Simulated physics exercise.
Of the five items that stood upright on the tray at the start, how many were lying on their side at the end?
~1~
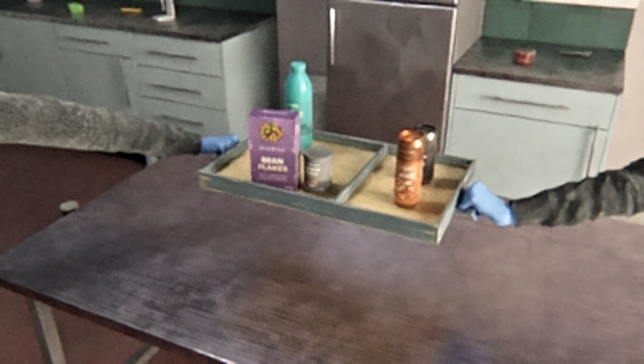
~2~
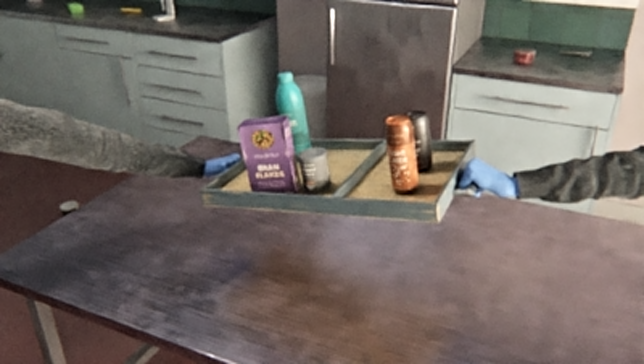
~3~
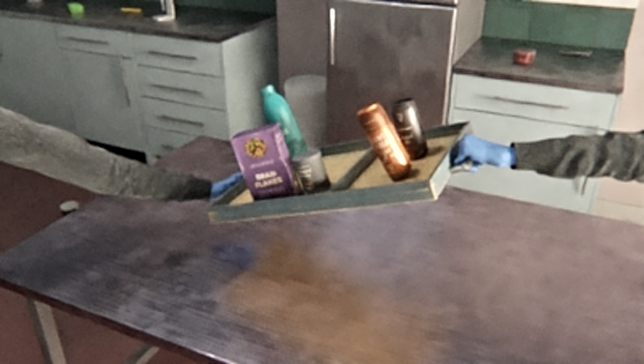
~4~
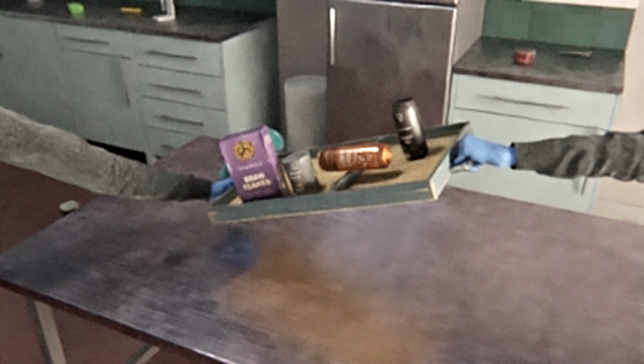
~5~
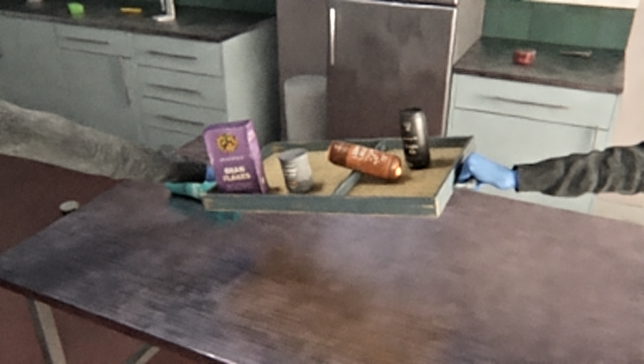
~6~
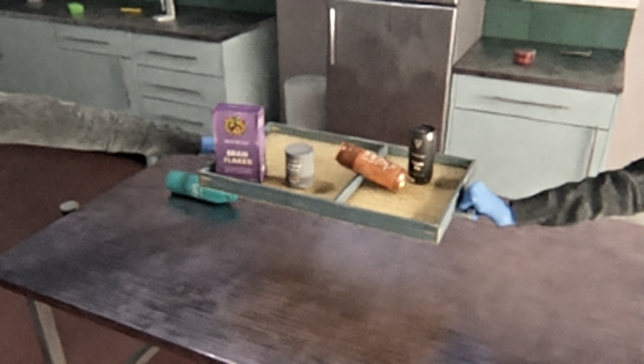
Two of them ended up on their side, the orange can on the tray and the turquoise bottle off it.
